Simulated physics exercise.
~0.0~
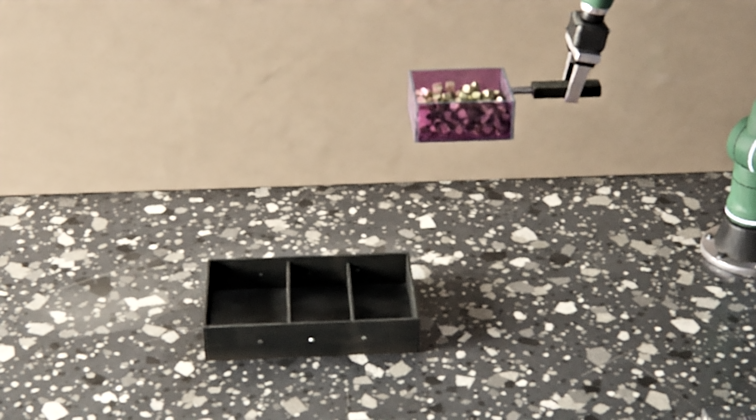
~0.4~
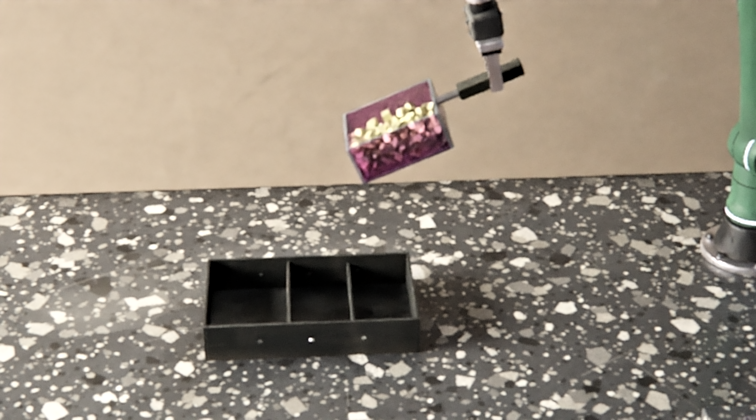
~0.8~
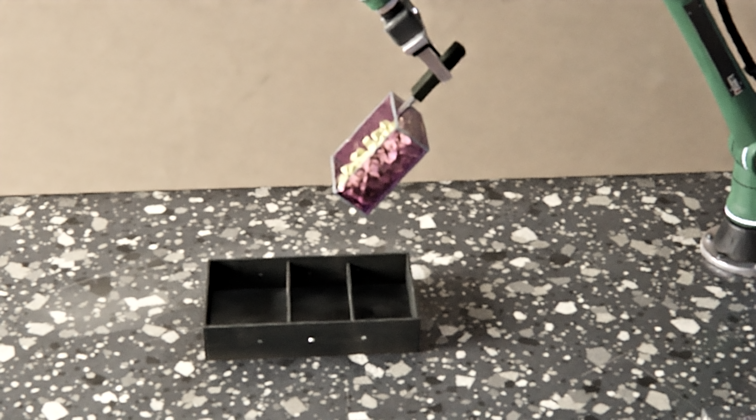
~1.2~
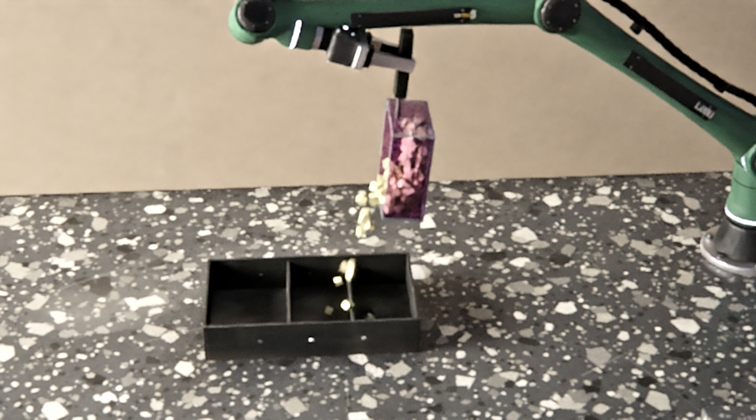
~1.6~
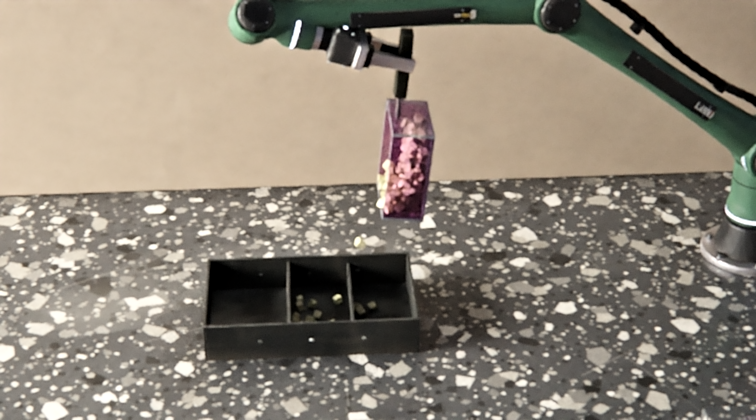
A green robot arm holds a clear, pinkish box partly filled with small diced pieces above a speckled dark tabletop. It carries the box to the left while tipping it, lowering it toward a black tray split into three compartments. The tilt steepens until the box hangs almost upright, and pale pieces spill from its lower end. They drop in a loose stream into the tray, around the divider between the middle and right compartments. By the end the arm is still, most pieces remain in the box, and a small scattering lies in those two compartments, more of it in the middle.
